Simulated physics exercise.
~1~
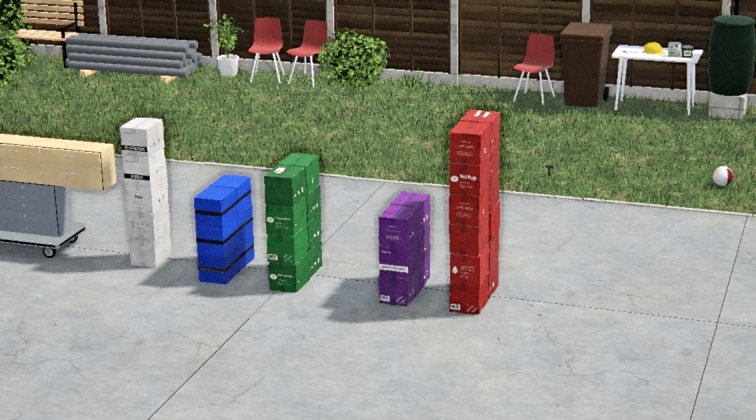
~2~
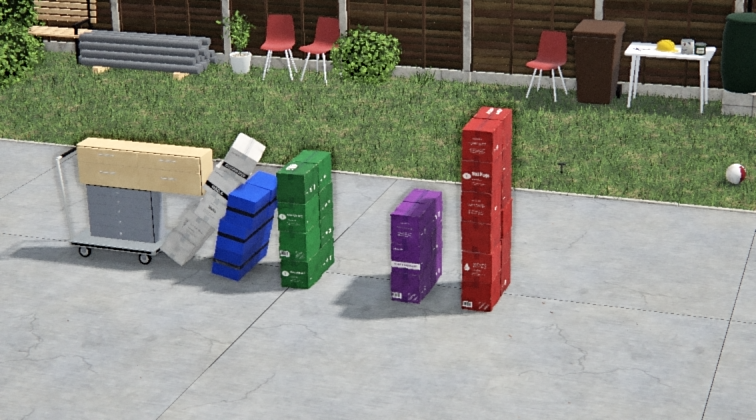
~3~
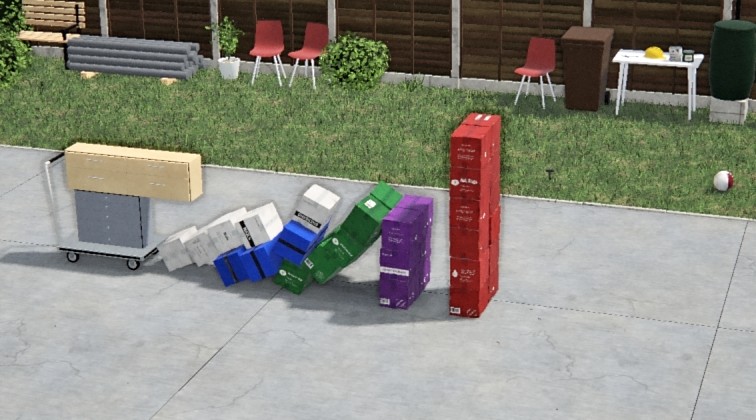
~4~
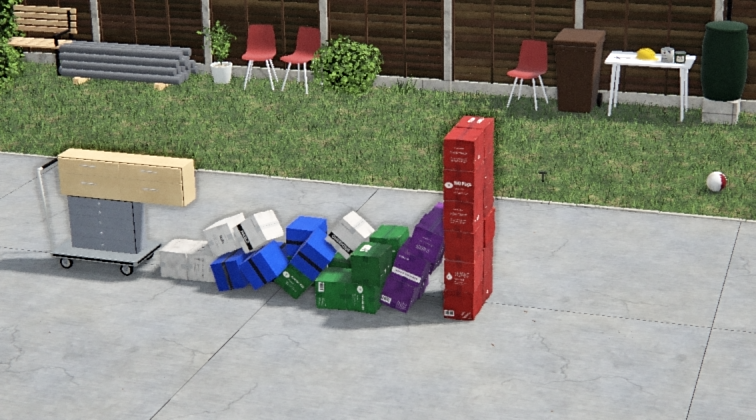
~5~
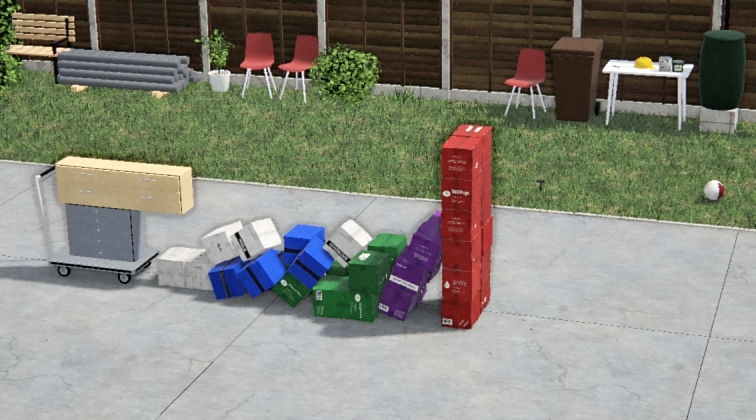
A loaded trolley rolled in from the left and knocked over a stack of white boxes, which sent the blue and green stacks tumbling to the right, until the purple boxes tipped against the tall red stack, which stayed standing.
